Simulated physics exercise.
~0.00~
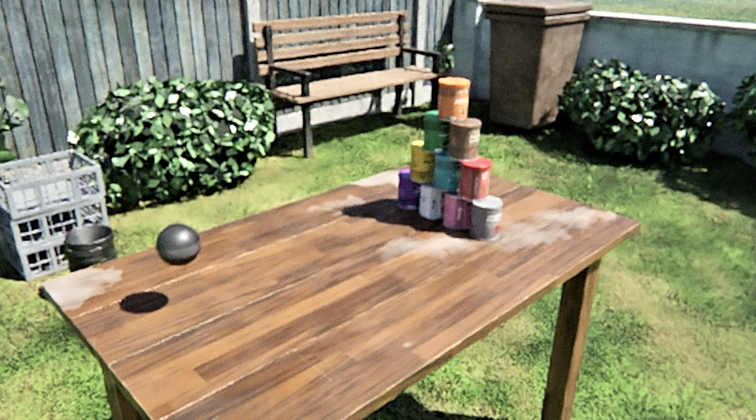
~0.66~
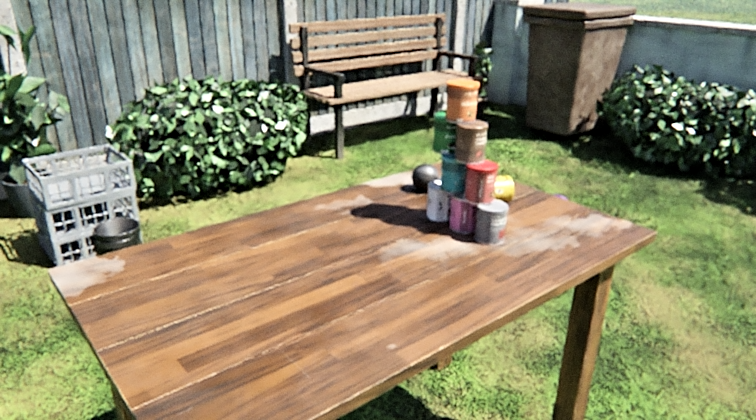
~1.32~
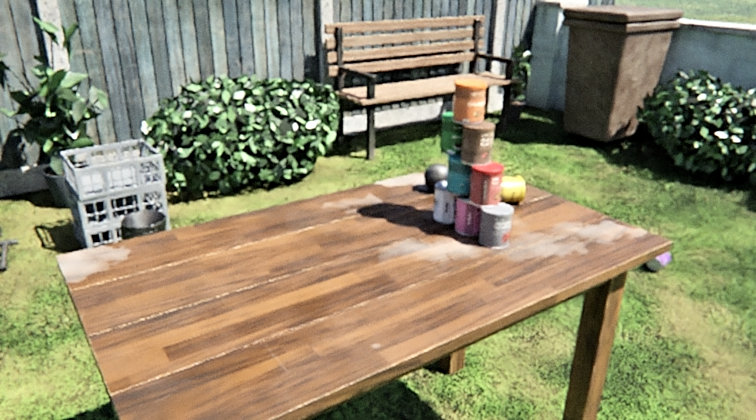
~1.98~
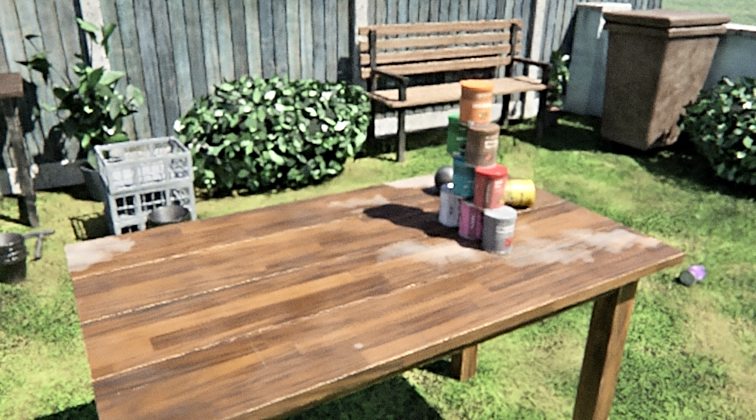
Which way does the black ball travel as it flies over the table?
The black ball moves to the right, towards the stack of tins.
